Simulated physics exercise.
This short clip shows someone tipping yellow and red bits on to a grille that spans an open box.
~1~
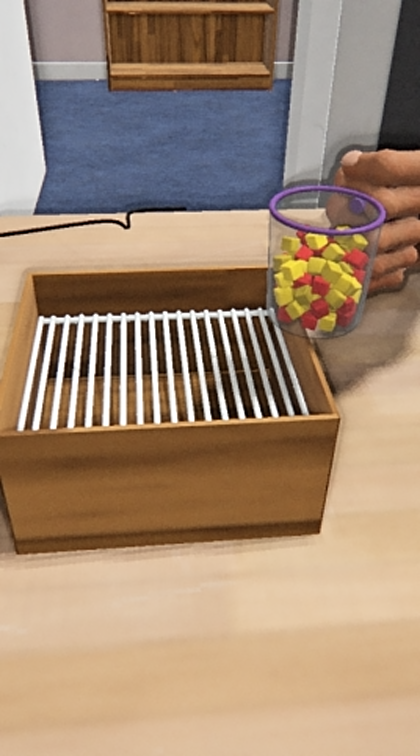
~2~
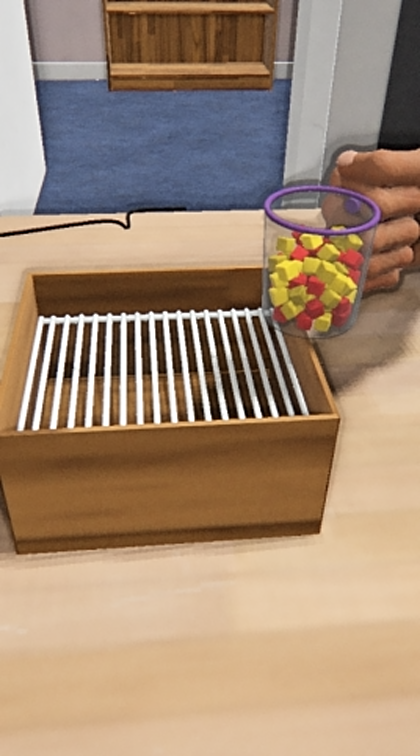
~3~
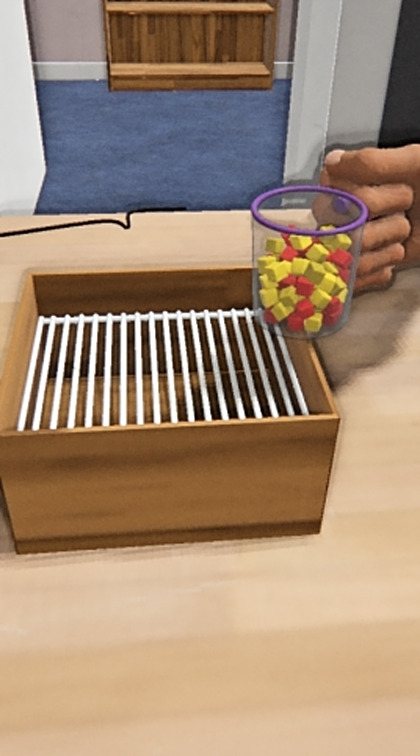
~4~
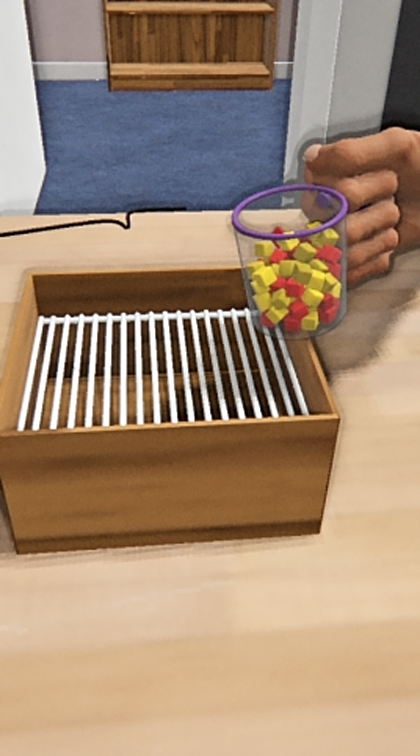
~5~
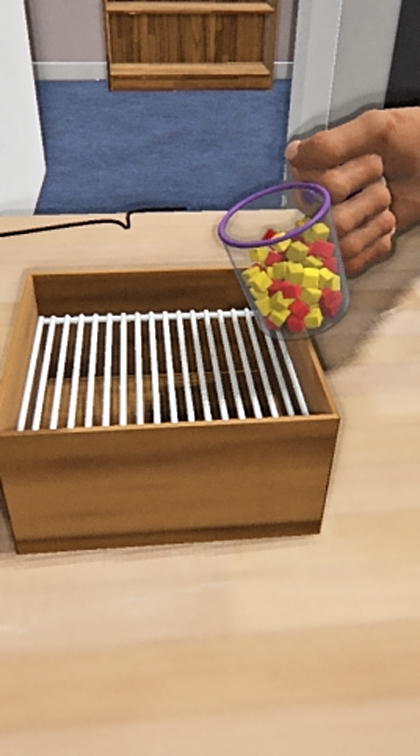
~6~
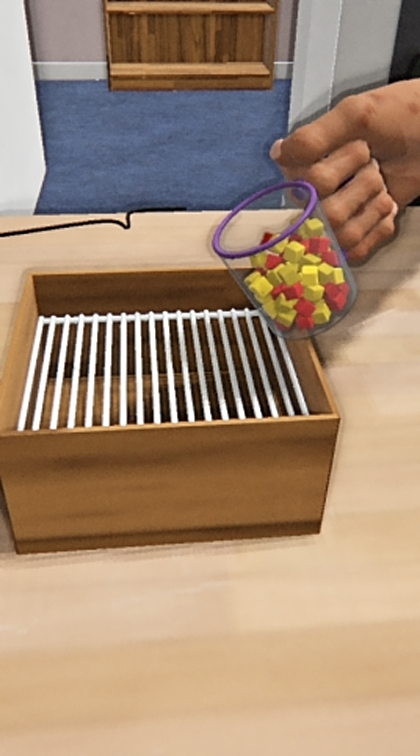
To begin with, a hand holds a clear, purple-rimmed cup of yellow and red cubes upright above the right side of an open wooden box with a white-barred rack. The hand shifts the cup slightly left, then tilts it moderately leftward, with the cubes still inside.
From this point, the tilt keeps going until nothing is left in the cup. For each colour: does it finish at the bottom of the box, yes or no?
Yellow pieces: No; red pieces: No.
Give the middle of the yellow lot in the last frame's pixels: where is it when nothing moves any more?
The centre comes to rest roughly at (210, 373).
Then, 0.58 s after the last picture, yellow ones, all in the cup; red ones, all in the cup.
Then, 1.09 s after the last picture, yellow ones, most in the cup, a small part on or over the wires; red ones, most in the cup, a small part on or over the wires.
Then, 1.53 s after the last picture, yellow ones, all on or over the wires; red ones, all on or over the wires.
At rest, yellow ones, all on the wires, none under the rack; red ones, all on the wires, none under the rack.
